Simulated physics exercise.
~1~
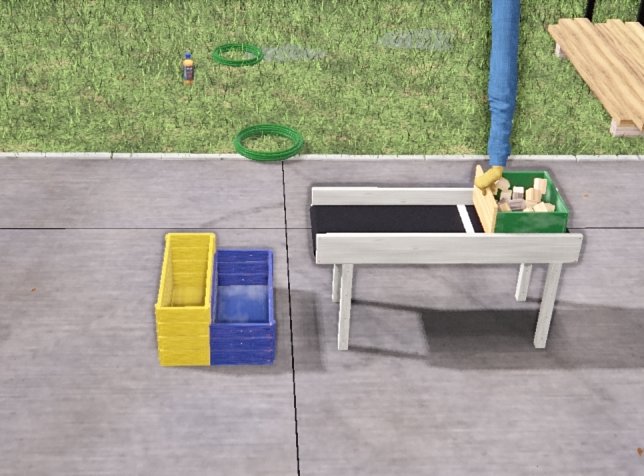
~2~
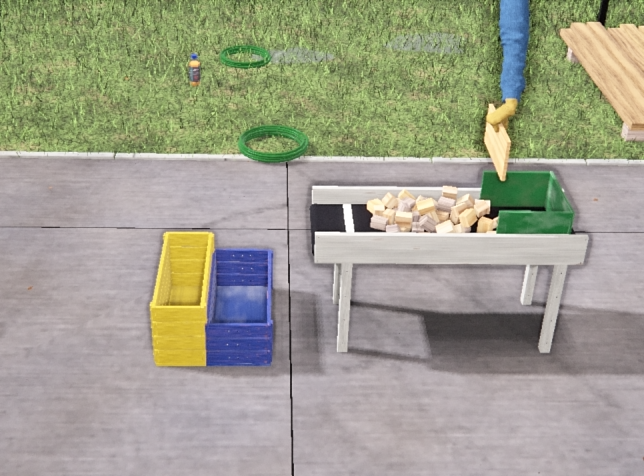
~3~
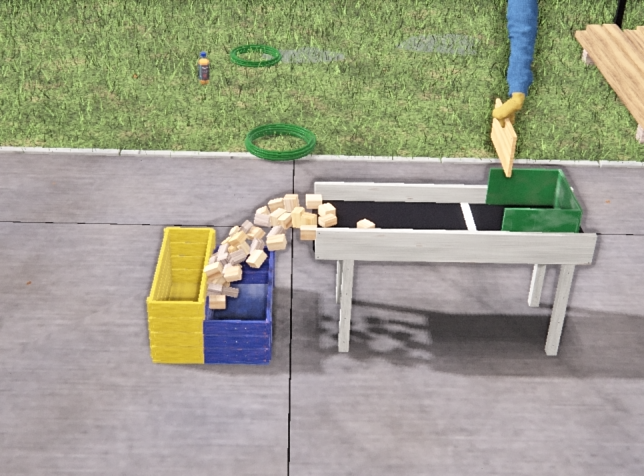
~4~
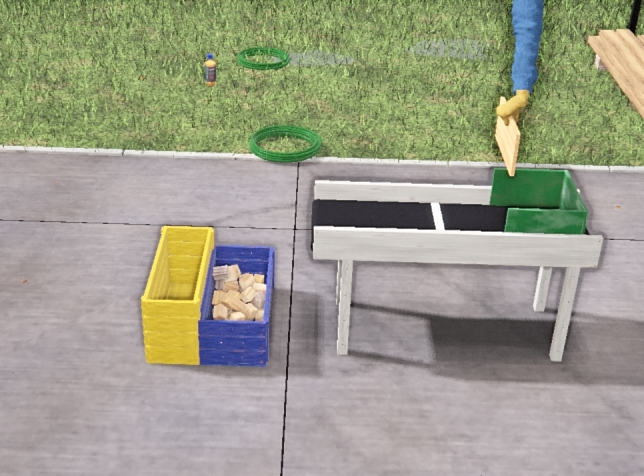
On a paved patio beside some grass, a blue-sleeved arm lifted a wooden gate from a green pen, and a heap of wooden blocks rode the black belt left, tumbled off its end and landed in the blue box, leaving the yellow bin empty.
